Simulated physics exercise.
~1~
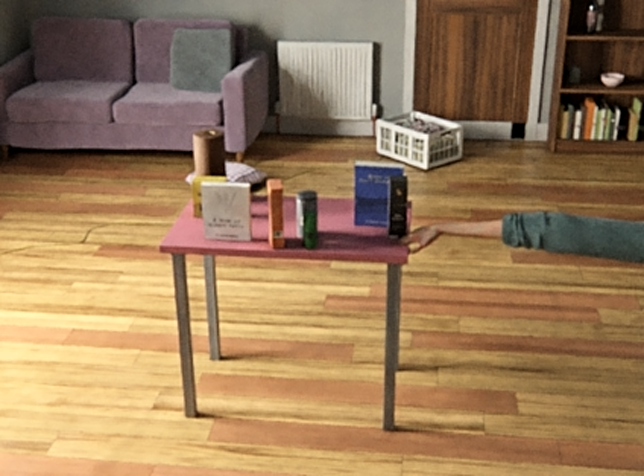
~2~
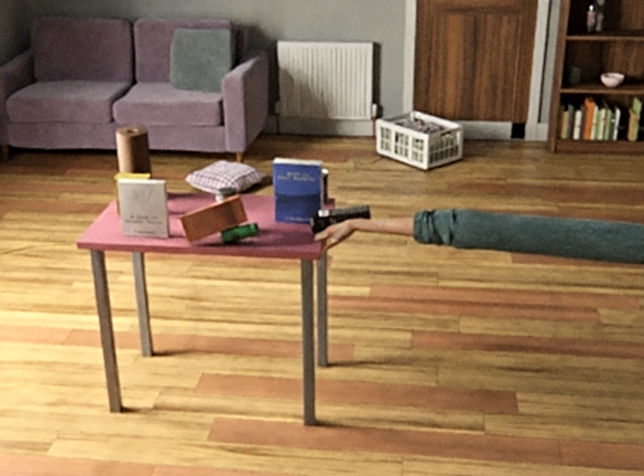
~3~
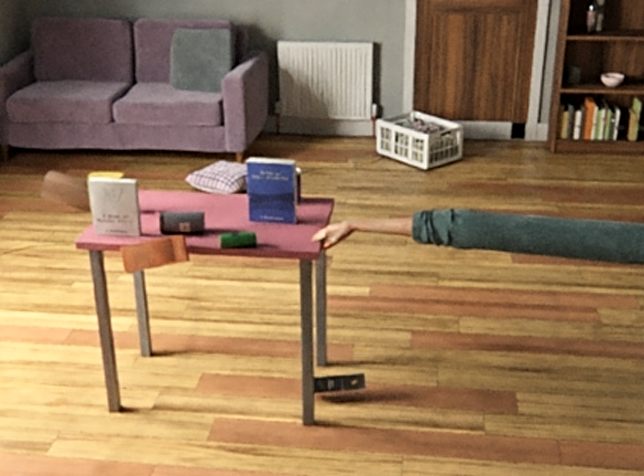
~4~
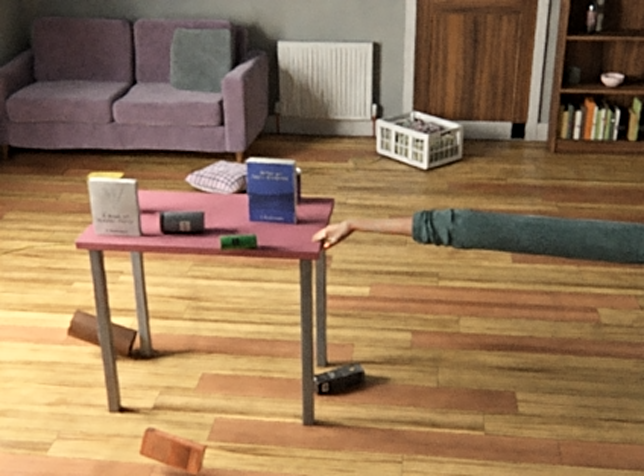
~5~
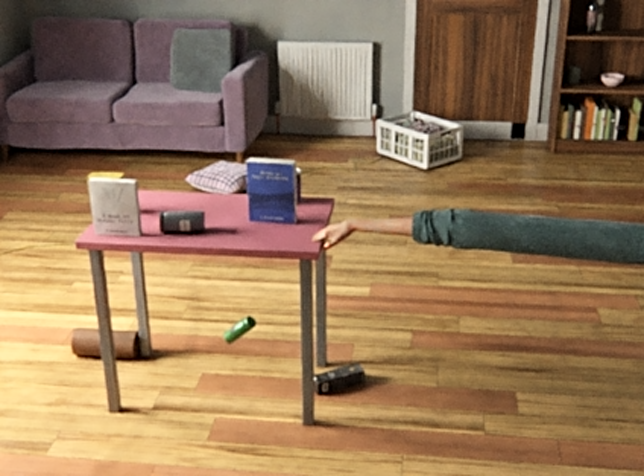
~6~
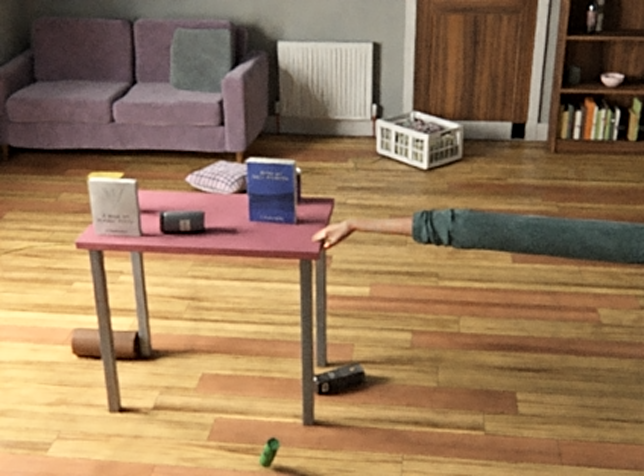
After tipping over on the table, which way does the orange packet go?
The orange packet moves down, dropping off the front edge of the table towards the floor.
